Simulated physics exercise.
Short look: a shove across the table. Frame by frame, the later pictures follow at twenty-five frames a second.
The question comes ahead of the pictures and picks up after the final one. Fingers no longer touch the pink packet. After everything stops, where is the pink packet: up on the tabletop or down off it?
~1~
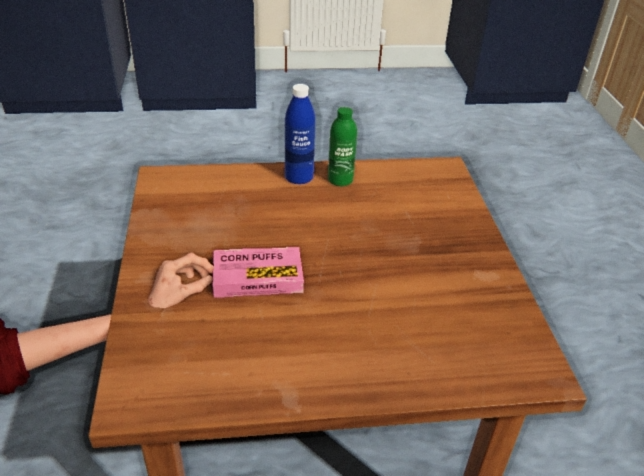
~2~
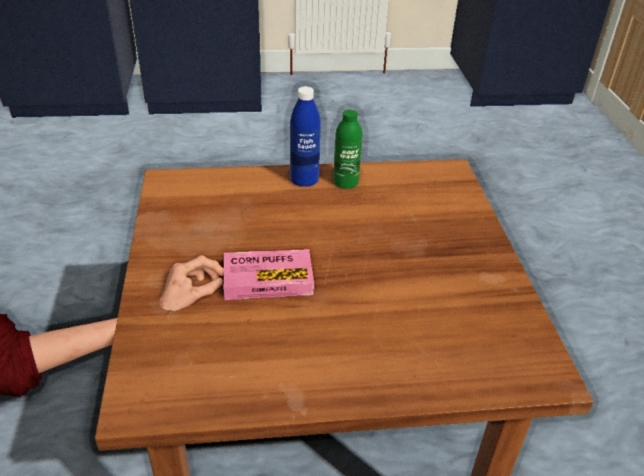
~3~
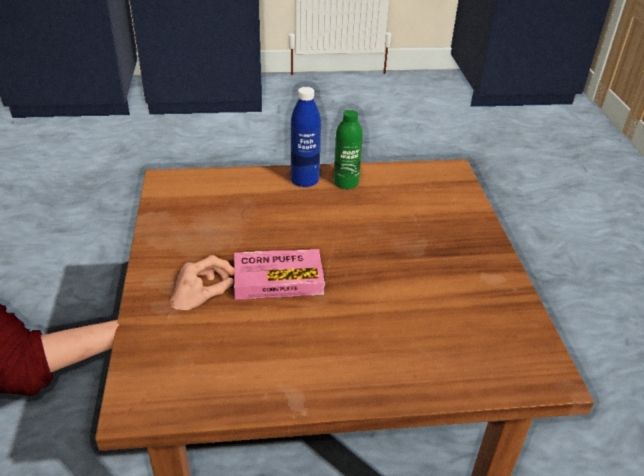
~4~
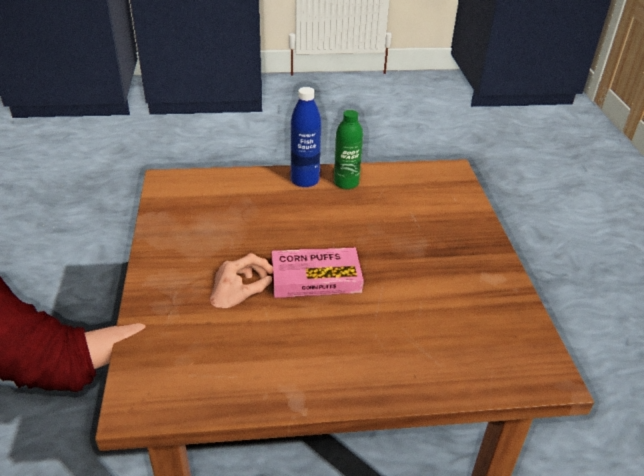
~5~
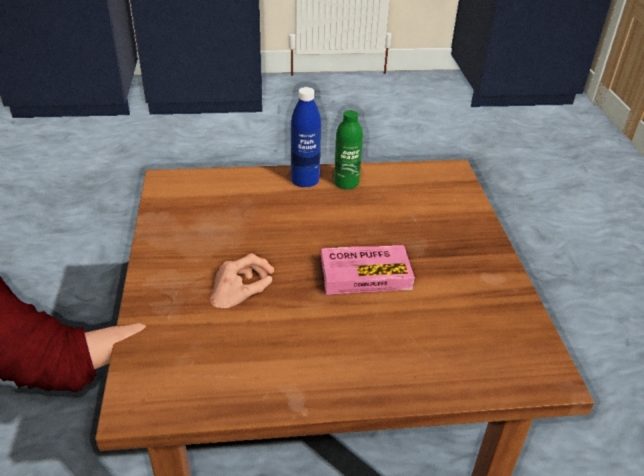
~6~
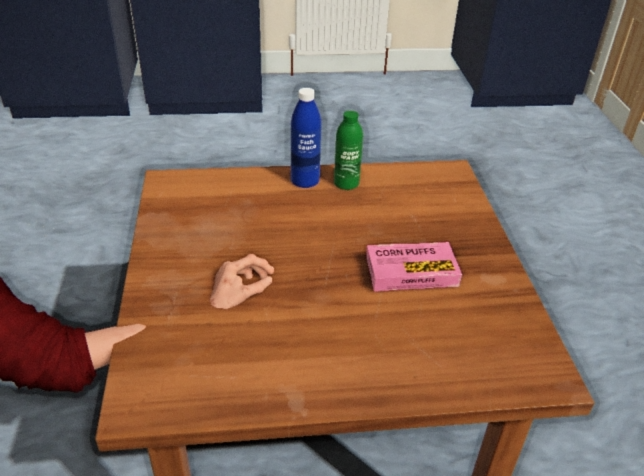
It finishes off the table.
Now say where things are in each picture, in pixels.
Under the hand; pink packet (258, 271), in the first picture.
Under the hand; pink packet (268, 274), in the second picture.
Under the hand; pink packet (278, 273), in the third picture.
Pink packet (316, 272), in the fourth picture.
Pink packet (366, 269) moved a little, in the fifth picture.
Pink packet (413, 266) moved about its own width, in the sixth picture.
Then, 0.30 s later than the last frame, pink packet now off the table.
Then, 0.50 s later than the last frame, things are still on the move.
When it is over, off the table, pink packet.
